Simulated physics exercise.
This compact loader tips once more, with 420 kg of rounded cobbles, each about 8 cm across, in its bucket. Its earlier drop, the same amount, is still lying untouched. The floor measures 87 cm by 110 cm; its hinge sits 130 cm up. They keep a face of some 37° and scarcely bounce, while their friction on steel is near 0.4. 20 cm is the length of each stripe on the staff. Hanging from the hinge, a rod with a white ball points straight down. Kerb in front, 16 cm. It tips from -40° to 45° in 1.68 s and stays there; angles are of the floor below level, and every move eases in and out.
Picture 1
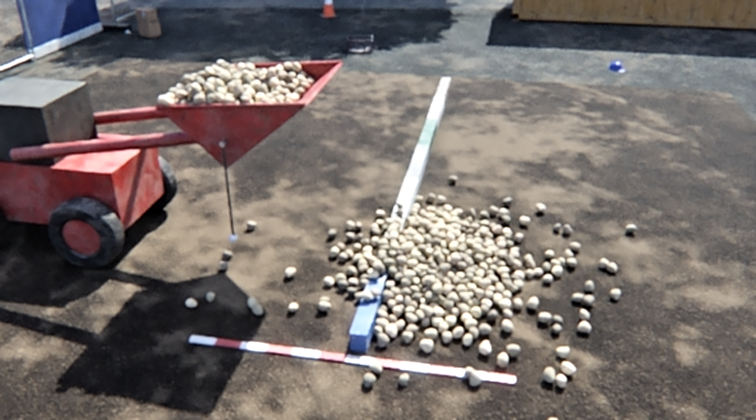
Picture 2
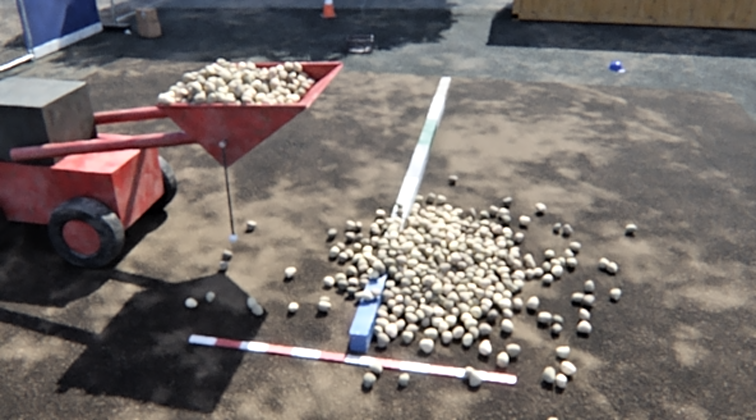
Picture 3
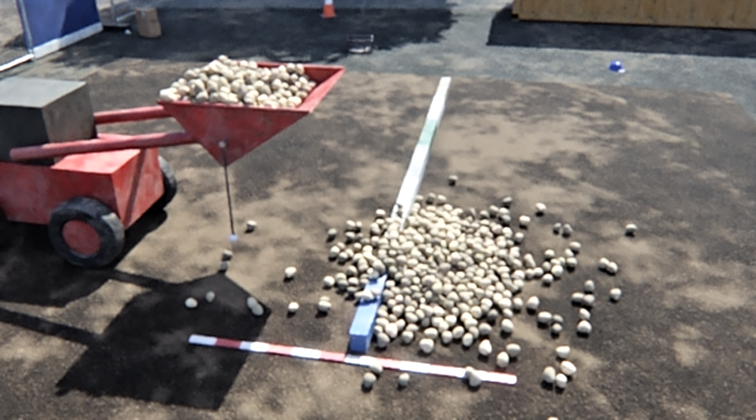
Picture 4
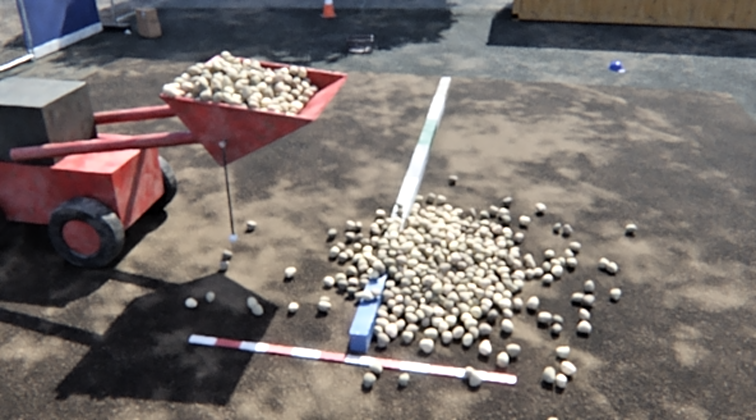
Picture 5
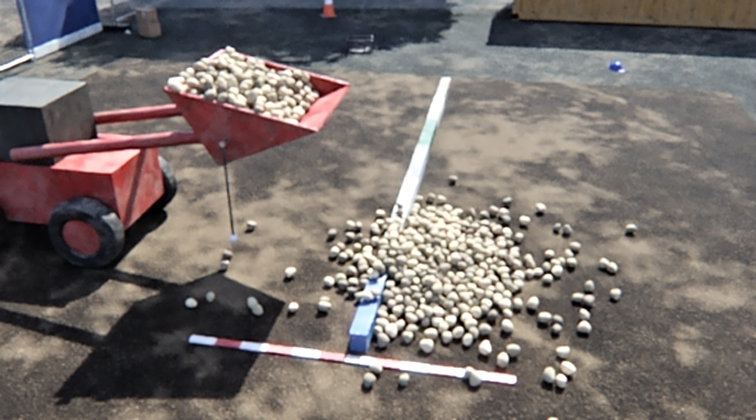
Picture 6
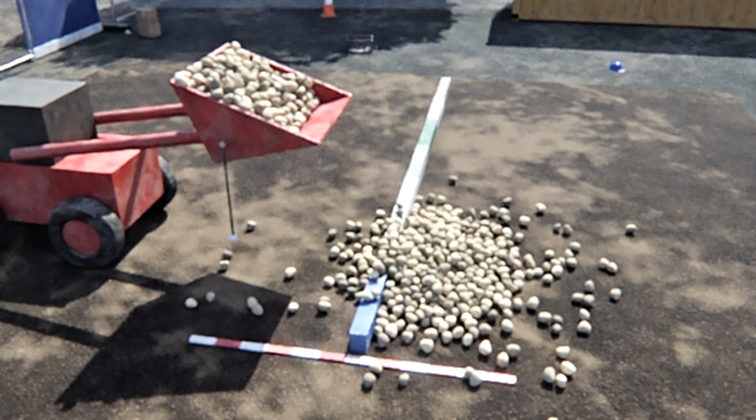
The clip shows a red loader holding a bucket of pale rounded stones beside a scattered pile lying across a kerb. The bucket gradually tilts forward to the right, its lip lowering slightly, while the pile stays still.
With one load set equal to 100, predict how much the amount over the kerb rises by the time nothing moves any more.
It rises by roughly 4 percent.
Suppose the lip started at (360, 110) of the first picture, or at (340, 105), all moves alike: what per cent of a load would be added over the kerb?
First place: Roughly 50 %; second place: Roughly 25 %.
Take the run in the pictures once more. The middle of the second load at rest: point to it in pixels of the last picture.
The centre sits about (346, 249).
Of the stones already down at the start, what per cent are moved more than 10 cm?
Around 0 in a hundred.
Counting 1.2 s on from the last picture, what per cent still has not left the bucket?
About 15 percent is still in there.
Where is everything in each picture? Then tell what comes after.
Lip at (306, 104), floor tilted -40°, highest stones at (236, 76). The earlier load is highest near (399, 252), 24 cm above ground level, 12 % on this side of the kerb, 89 % over the kerb, in the first picture.
Lip at (307, 106), floor tilted -39°, highest stones at (237, 76), in the second picture.
The bucket is at -35°, its lip at (309, 112); the top of the load is at (226, 73), in the third picture.
Lip at (313, 120), floor tilted -30°, highest stones at (216, 67), in the fourth picture.
Lip at (316, 131), floor tilted -23°, highest stones at (220, 62), in the fifth picture.
The bucket is at -15°, its lip at (318, 144); the top of the load is at (224, 58), in the sixth picture.
Then, 0.7 s after the last picture the floor is at 32°; in per cent of one load, 92 in the bucket, 20 on this side of the kerb, 89 over the kerb; the foremost stones are at (600, 274).
Then, 1.2 s after the last picture the floor is at 45°; in per cent of one load, 16 in the bucket, 96 on this side of the kerb, 89 over the kerb; the foremost stones are at (600, 274).
Then, 1.5 s after the last picture the floor is at 45°; in per cent of one load, 0 in the bucket, 110 on this side of the kerb, 91 over the kerb; the foremost stones are at (600, 274).
Then, 4.1 s after the last picture the floor is at 45°; in per cent of one load, 0 in the bucket, 108 on this side of the kerb, 93 over the kerb; the foremost stones are at (600, 274). Net gain over the kerb, 4.
